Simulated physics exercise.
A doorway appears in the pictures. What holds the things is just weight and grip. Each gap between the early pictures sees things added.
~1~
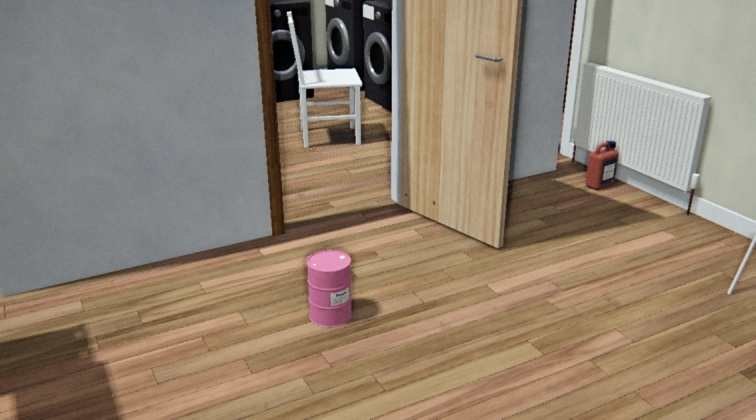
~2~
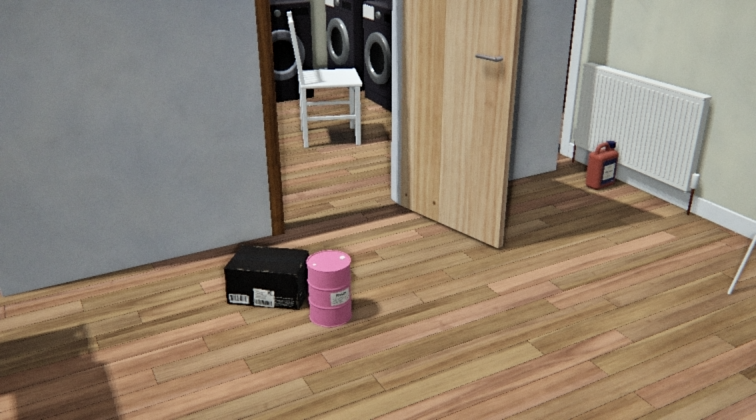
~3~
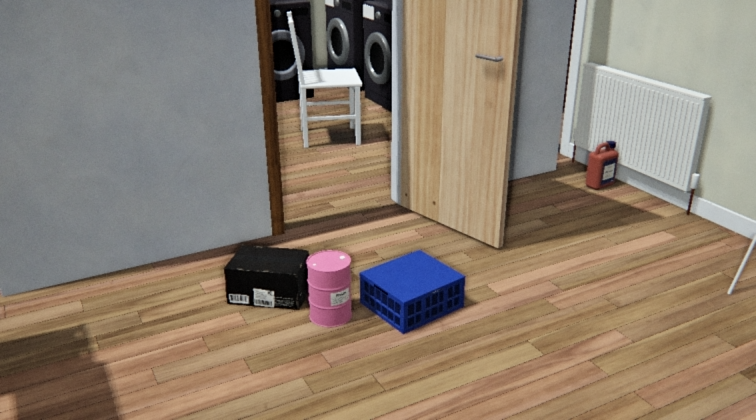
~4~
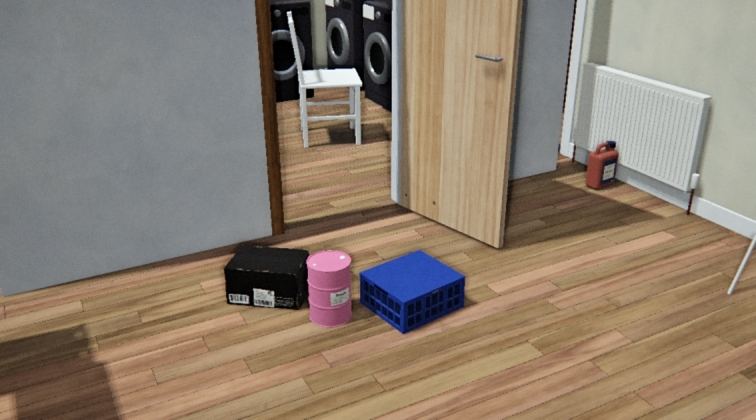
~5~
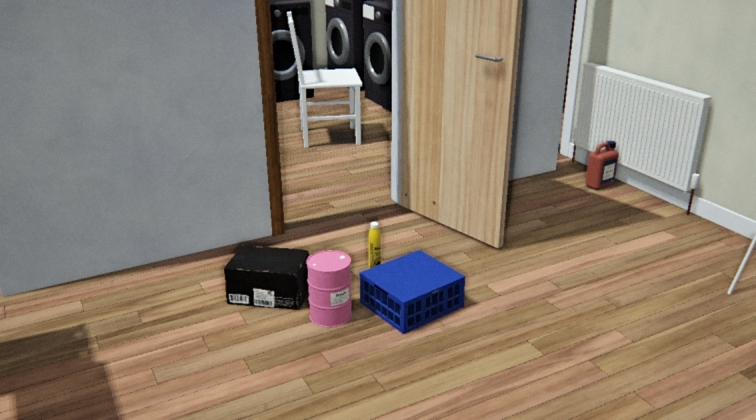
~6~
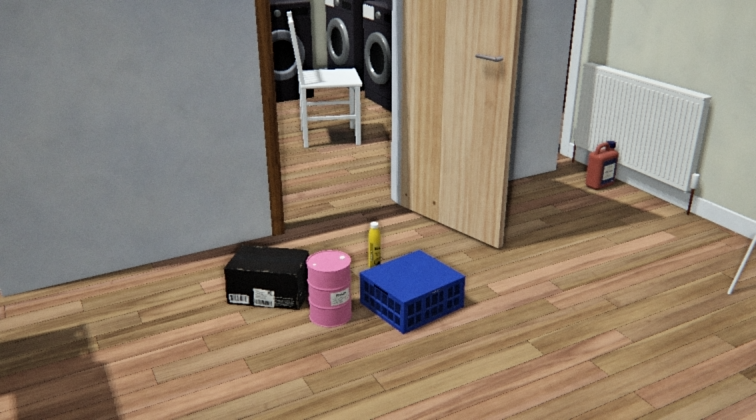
The video shows a pink canister on a wooden floor near a wide-open, still door; a black parcel appears to its left, then a blue crate to its right, and finally a yellow bottle behind them.
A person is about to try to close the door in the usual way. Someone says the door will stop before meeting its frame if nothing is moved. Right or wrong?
Wrong.
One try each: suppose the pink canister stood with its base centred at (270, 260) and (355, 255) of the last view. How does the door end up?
The door meets the jamb the first time and is obstructed the second time.
Then, 1.00 s after the last picture, open by 72°.
Then, 1.90 s after the last picture, open by 32°.
At rest, open by 0°; all 4 in place. Seen from the same camera at the end, yellow bottle near (375, 249).
